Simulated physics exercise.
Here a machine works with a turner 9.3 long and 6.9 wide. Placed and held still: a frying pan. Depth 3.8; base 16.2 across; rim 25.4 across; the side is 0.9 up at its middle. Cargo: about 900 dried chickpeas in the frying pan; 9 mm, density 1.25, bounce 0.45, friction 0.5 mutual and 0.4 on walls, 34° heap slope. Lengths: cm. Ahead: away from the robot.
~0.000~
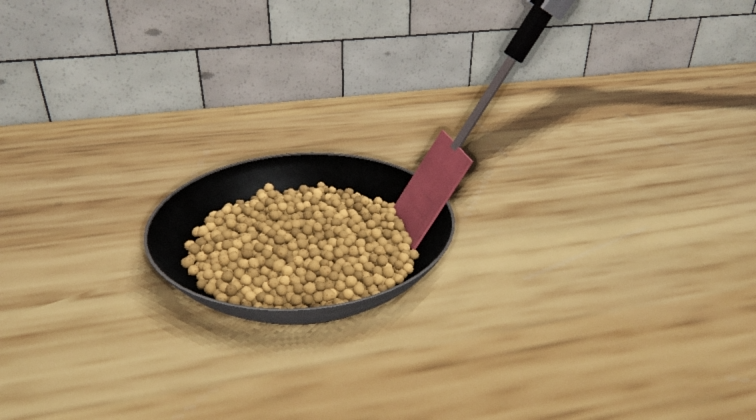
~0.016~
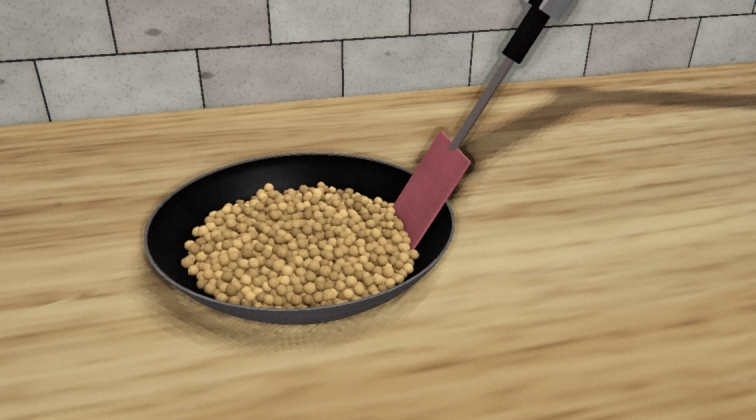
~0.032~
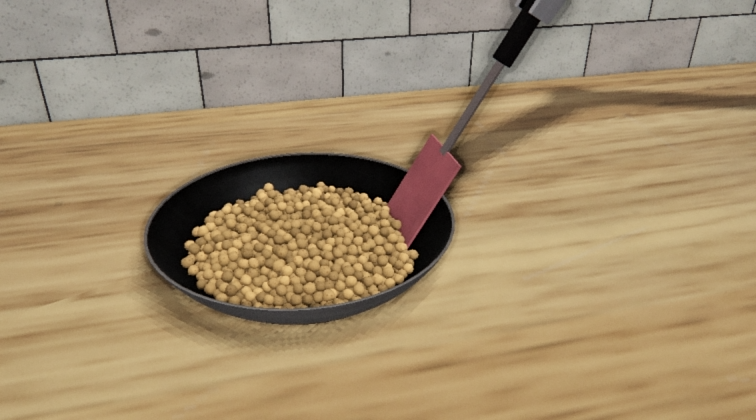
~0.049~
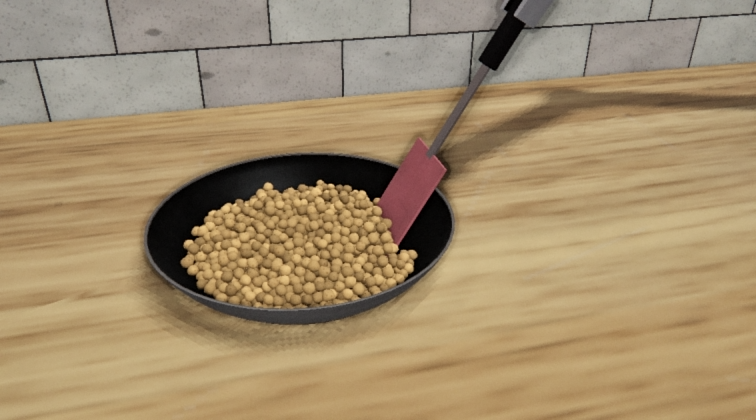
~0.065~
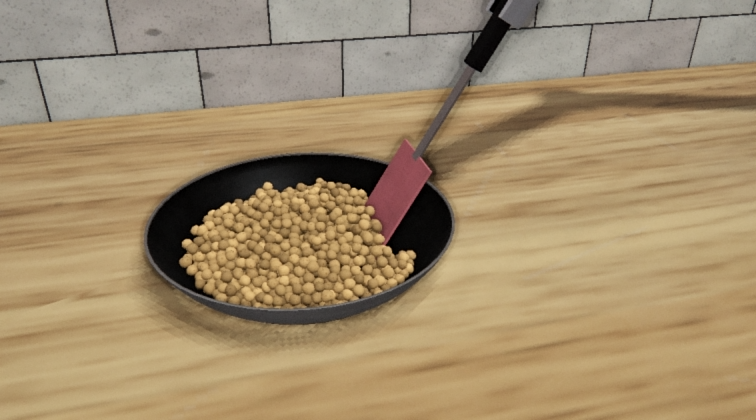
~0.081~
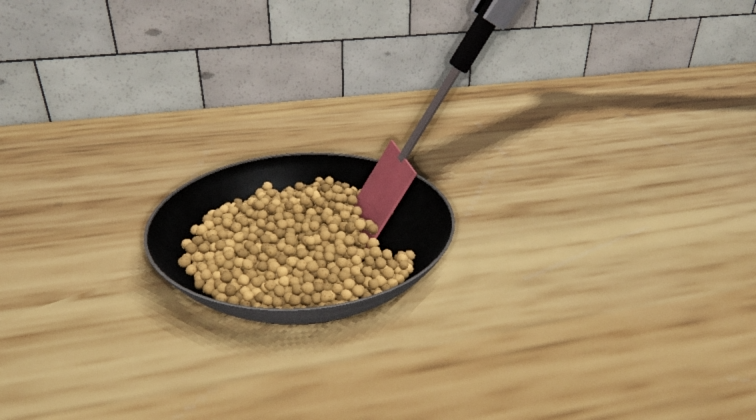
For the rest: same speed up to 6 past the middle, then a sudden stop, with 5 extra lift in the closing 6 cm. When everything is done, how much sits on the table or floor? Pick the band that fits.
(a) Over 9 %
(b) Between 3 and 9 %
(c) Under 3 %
Between 3 and 9 % (b).
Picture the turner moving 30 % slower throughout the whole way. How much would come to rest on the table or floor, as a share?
Near 0 %.
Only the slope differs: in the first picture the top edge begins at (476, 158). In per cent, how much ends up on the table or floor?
Roughly 10 percent ends on the table or floor.
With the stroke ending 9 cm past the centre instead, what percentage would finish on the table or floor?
Changed stop: Approx. 15 %.
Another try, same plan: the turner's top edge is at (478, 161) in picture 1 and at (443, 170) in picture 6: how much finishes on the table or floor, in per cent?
Off the vessel, on the table or floor: Some 5 percent.
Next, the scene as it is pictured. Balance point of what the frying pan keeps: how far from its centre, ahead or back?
I'd say close to 3.5 cm toward the front.
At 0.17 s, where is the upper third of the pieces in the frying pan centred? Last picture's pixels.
Near (253, 233).
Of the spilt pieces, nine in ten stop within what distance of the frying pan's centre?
That works out to near 50 cm.
After 0.12 s, sloping 59°, highest piece 6 above the table; 900 in the frying pan.
After 0.17 s, sloping 59°, highest piece 6 above the table; 900 in the frying pan.
After 0.39 s, sloping 59°, highest piece 5 above the table; 846 in the frying pan, 54 on the table or floor.
After 1.44 s, sloping 59°, highest piece 4 above the table; 846 in the frying pan, 54 on the table or floor.
At rest, 846 in the frying pan, 54 on the table or floor. That is 6 % on the table or floor.
